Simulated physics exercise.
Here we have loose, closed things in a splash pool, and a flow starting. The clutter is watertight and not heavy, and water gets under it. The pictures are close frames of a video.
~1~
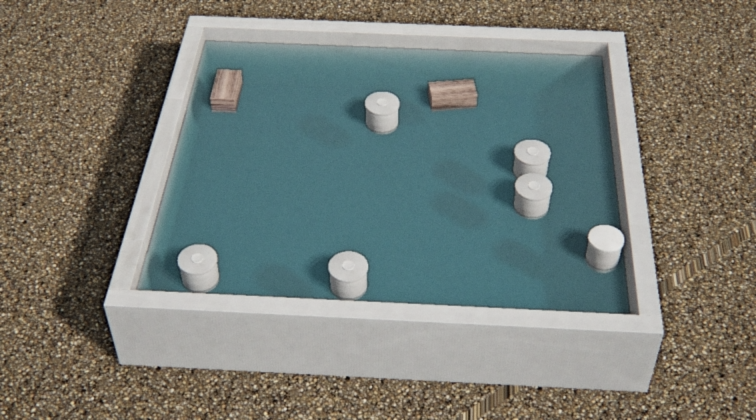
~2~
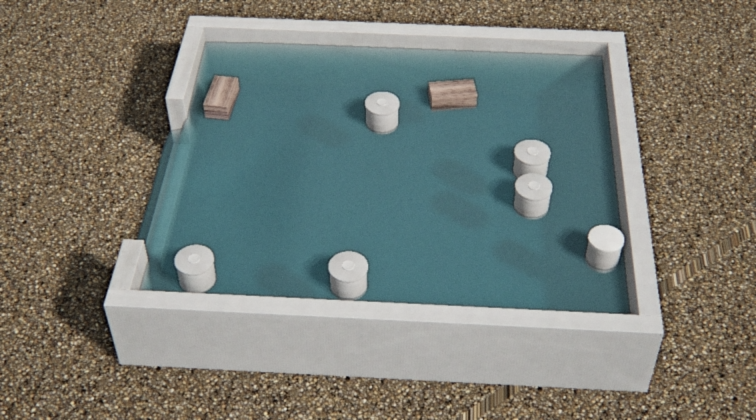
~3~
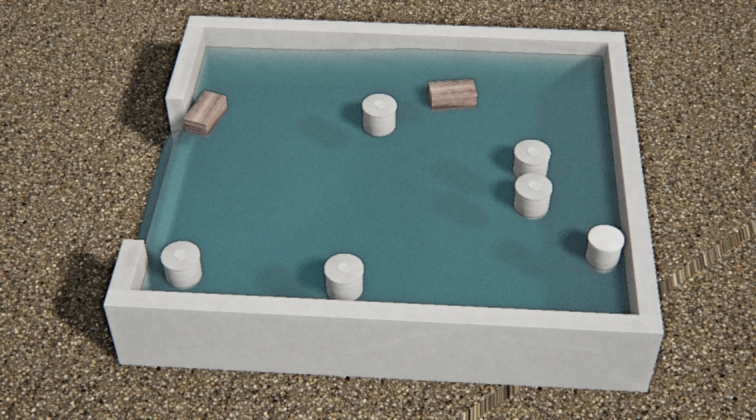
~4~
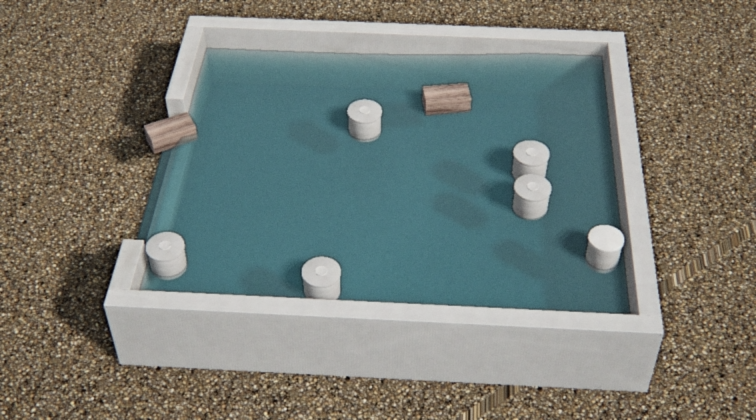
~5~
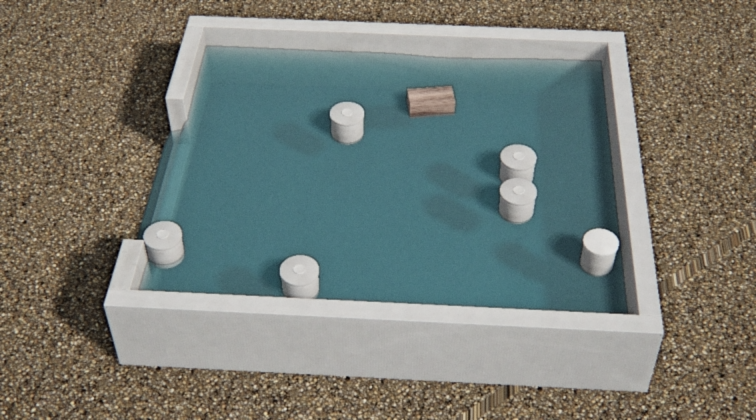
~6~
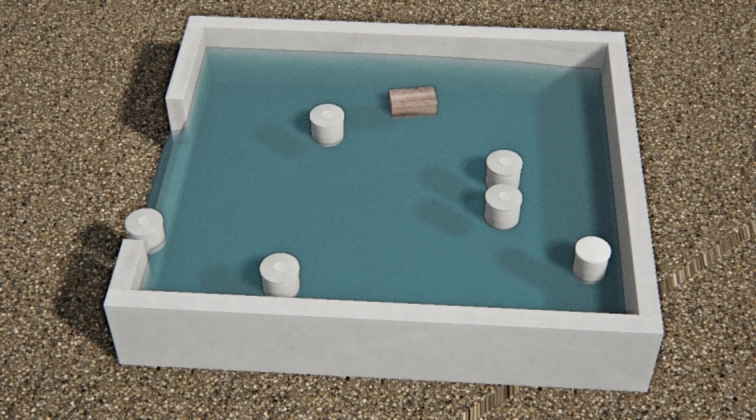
In a splash pool, a gap opens at left and floating tubs and blocks drift leftward.
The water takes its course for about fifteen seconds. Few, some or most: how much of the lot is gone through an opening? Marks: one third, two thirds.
Share: From one to two thirds.
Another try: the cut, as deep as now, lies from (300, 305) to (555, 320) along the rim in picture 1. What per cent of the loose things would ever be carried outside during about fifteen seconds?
I make it 60 per cent.
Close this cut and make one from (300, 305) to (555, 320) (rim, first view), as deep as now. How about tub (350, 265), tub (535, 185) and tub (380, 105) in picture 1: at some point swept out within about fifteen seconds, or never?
In that order: Yes, yes, no.
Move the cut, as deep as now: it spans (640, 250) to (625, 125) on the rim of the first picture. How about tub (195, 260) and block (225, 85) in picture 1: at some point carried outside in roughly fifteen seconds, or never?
In turn: No, no.
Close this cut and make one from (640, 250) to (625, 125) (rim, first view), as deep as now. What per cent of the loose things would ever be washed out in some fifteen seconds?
Some 80 per cent.
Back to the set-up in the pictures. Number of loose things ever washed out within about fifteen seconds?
The number is 4.
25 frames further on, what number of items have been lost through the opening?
4 of them.
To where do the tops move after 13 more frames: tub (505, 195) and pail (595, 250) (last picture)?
Roughly at (460, 208) and (564, 258).
A moment on, 2 of 8 are out; 6 afloat.
Next, 4 of 8 are out; 4 afloat.
Later, 4 of 8 are out; 4 afloat.
In the end, 4 of 8 are out; 4 afloat.
